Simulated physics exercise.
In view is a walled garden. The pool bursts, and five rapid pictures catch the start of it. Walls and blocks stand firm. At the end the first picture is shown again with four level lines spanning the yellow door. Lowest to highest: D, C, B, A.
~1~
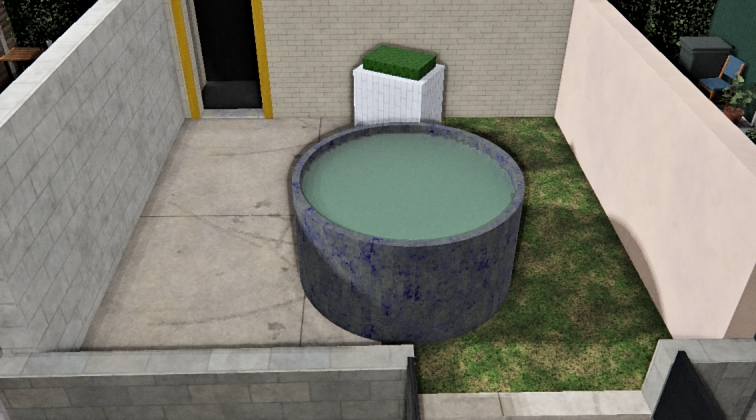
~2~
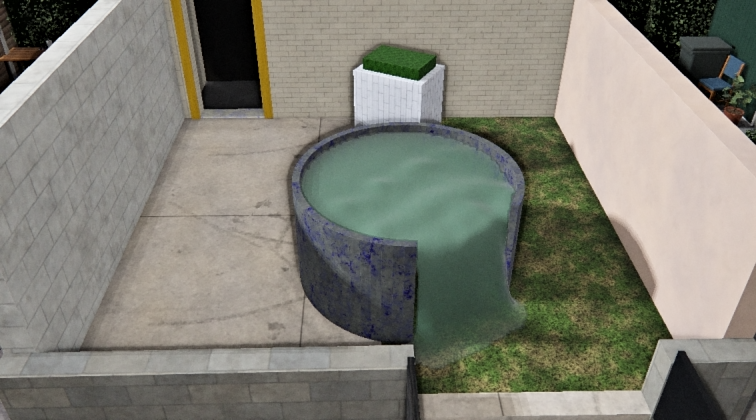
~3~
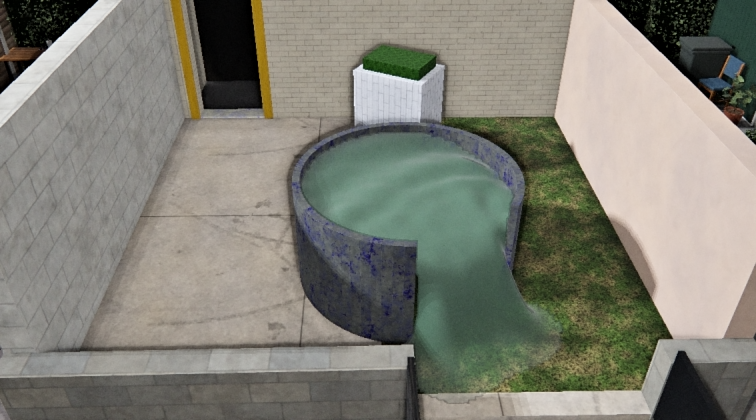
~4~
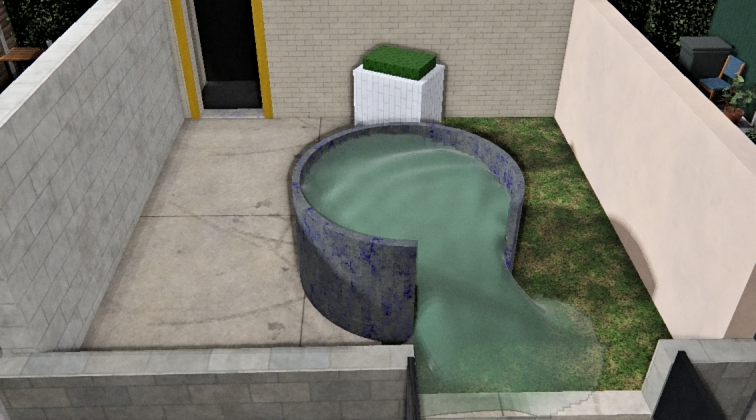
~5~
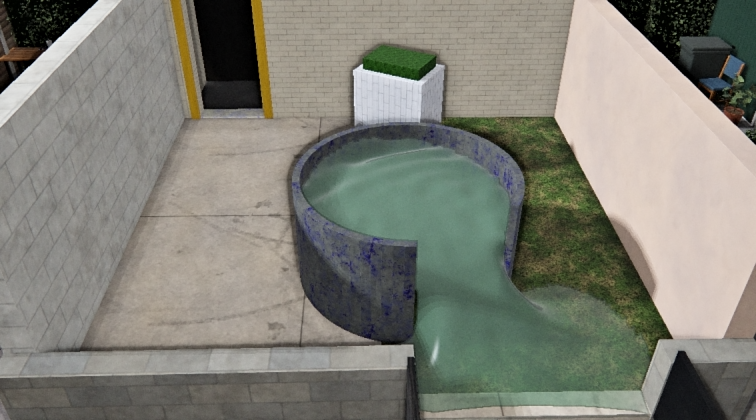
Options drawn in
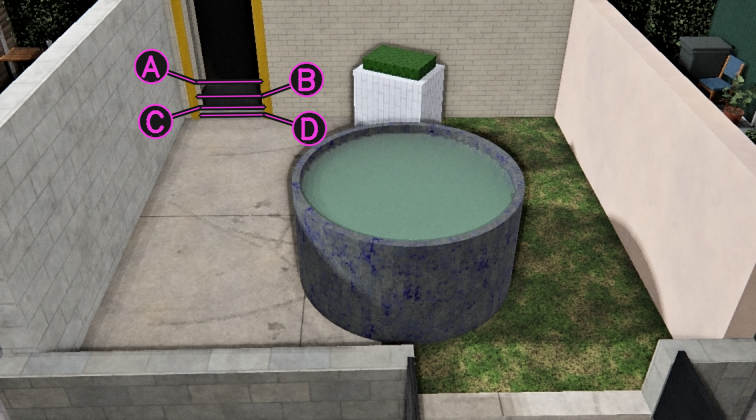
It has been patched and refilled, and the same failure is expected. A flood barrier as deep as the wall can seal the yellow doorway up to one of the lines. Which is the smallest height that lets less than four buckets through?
The limit is D.
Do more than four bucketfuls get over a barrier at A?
No, that is safe.
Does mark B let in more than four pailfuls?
No, that is safe.
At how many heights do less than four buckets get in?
All four.
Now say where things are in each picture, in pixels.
The first frame shows water in the pool at rest, its middle at (408, 182); foot of the yellow doorway at (233, 118); open gate at (538, 337).
In the second frame, 1 % of the ground under water, visible out to (517, 307).
In the third frame, 4 % of the ground under water, visible out to (526, 305).
In the fourth frame, 8 % of the ground under water, visible out to (571, 315).
In the fifth frame, 12 % of the ground under water, visible out to (593, 305).
In magenta, A at (228, 81); B at (230, 96); C at (231, 107); D at (232, 115); from the bottom up D, C, B, A.
With A, nothing gets over.
With B, nothing gets over.
With C, nothing gets over.
With D, nothing gets over.
